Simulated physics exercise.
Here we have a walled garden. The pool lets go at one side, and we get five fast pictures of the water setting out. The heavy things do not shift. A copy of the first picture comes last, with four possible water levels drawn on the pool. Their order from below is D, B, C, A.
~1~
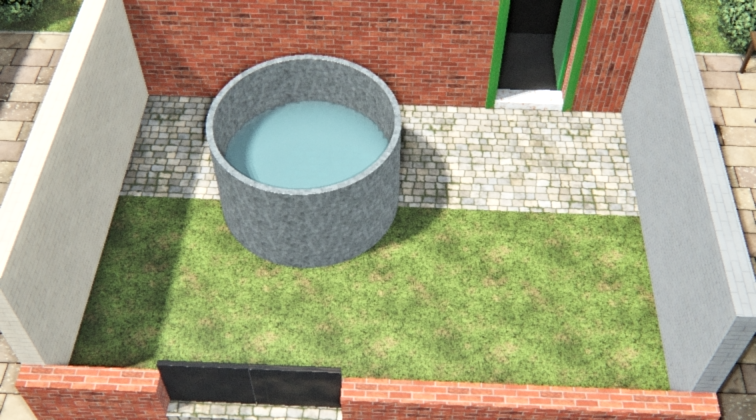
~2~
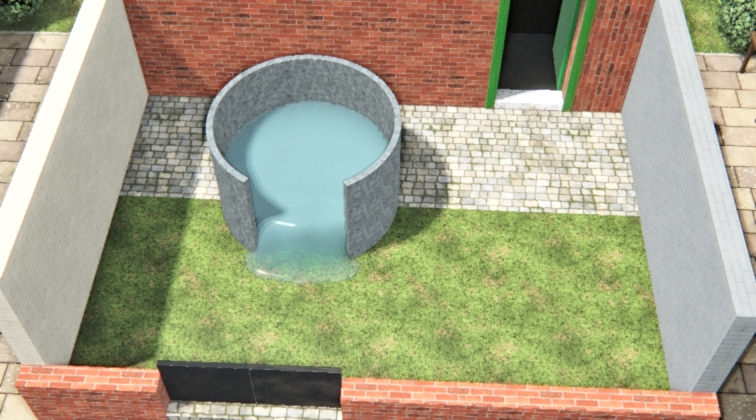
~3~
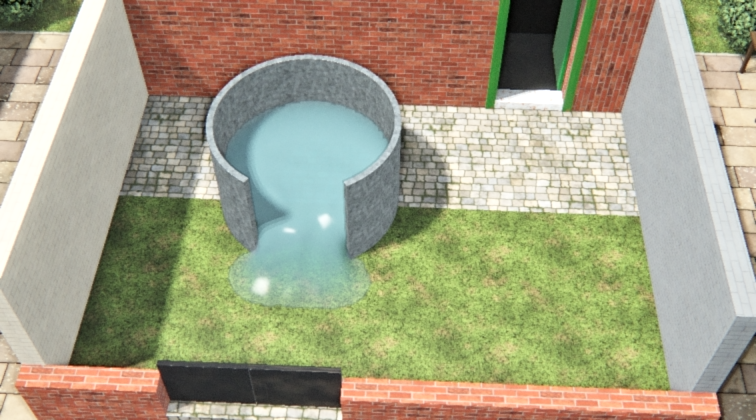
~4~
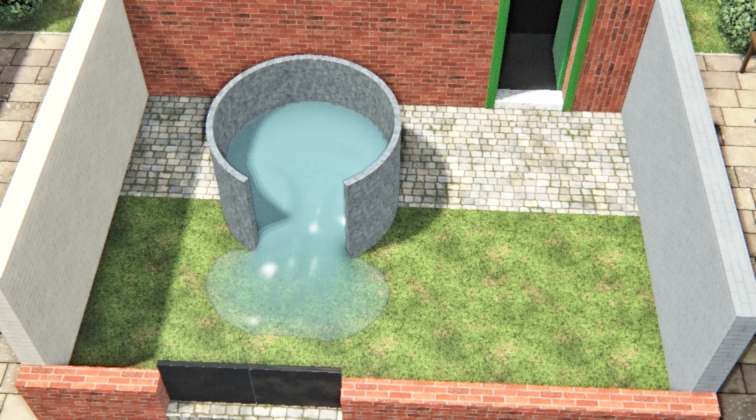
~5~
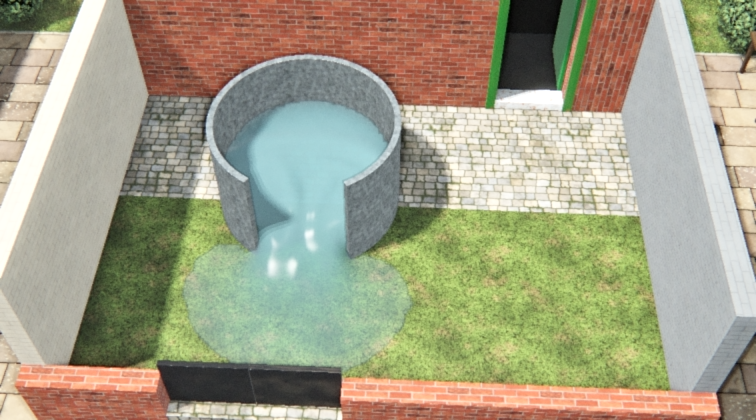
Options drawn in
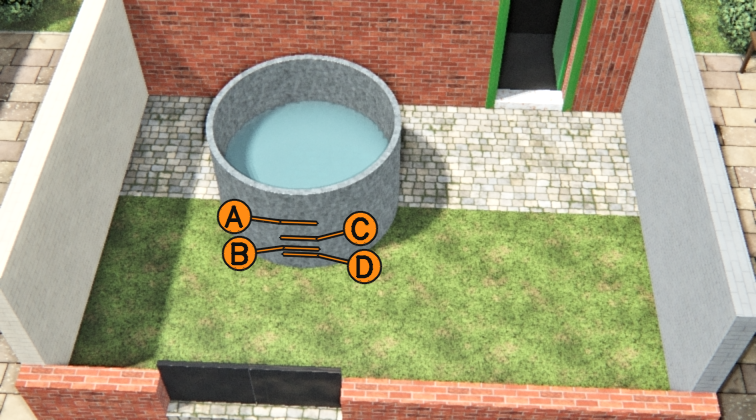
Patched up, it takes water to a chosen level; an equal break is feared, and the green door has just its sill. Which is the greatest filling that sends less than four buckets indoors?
Take A.
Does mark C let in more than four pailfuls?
No.
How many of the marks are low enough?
All of the four.
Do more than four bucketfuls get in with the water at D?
No.
In orange, A at (297, 222); B at (300, 248); C at (299, 238); D at (301, 254); from the bottom up D, B, C, A.
Choosing A, a splash gets over, under a bucket.
Choosing B, nothing gets over.
Choosing C, nothing gets over.
Choosing D, nothing gets over.
